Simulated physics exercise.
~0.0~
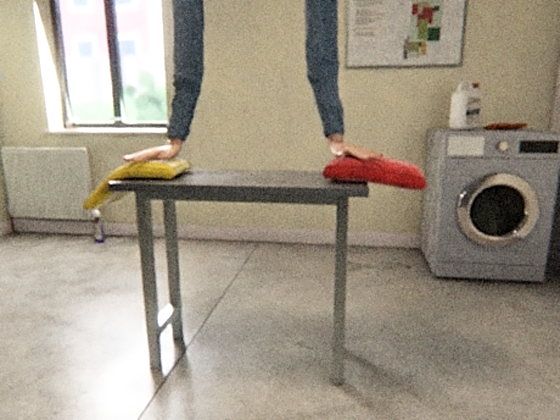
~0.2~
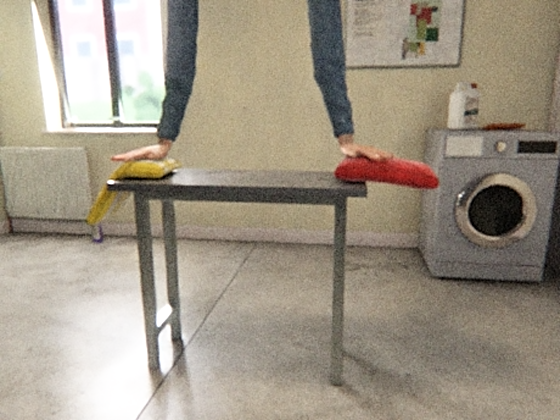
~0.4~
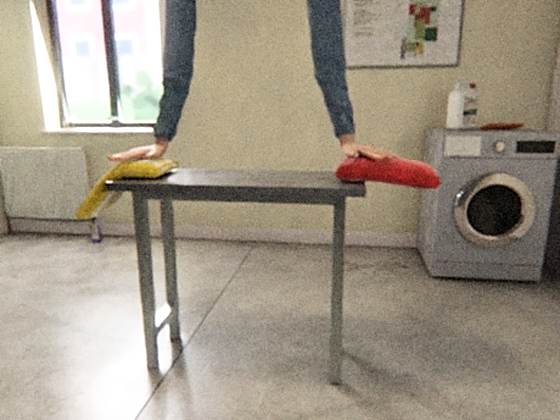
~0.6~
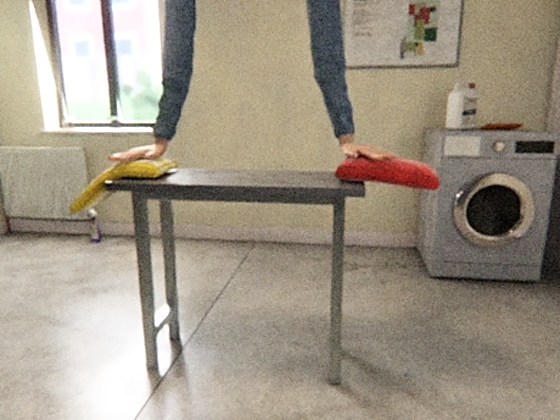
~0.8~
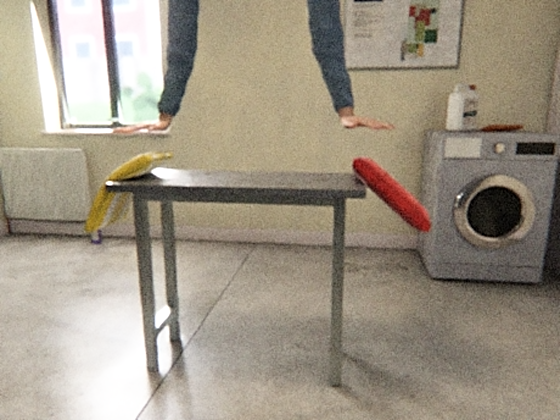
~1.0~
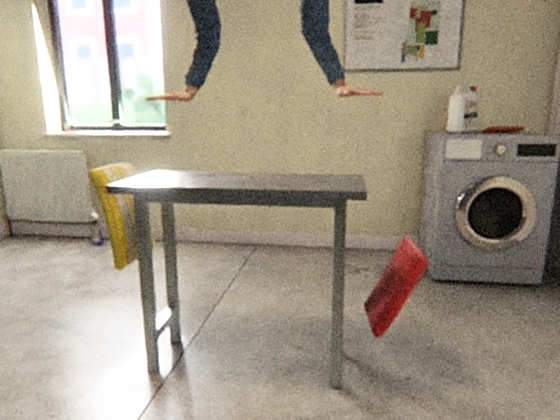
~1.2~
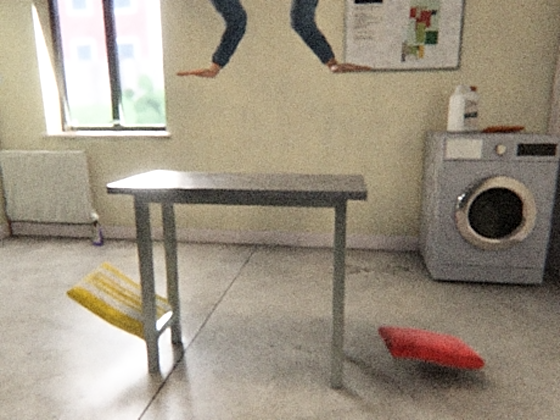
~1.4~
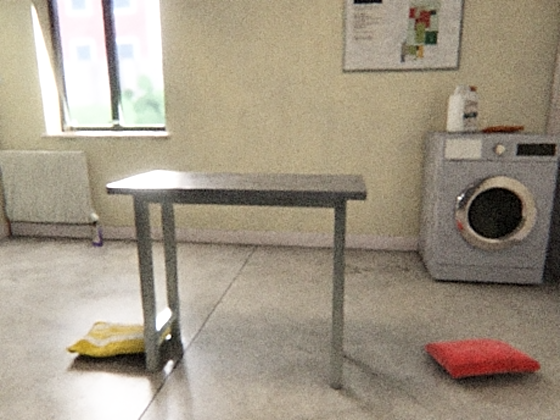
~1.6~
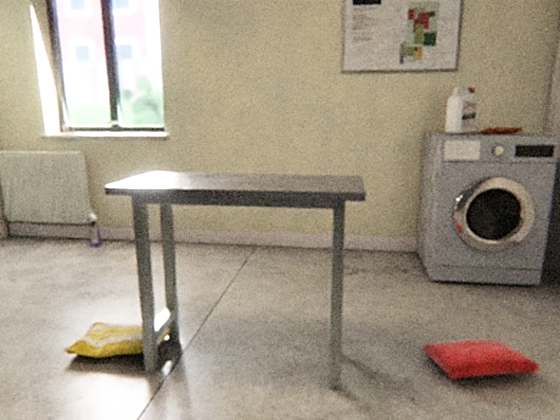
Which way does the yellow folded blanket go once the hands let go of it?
It goes down, slipping off the left end of the table and dropping to the floor.
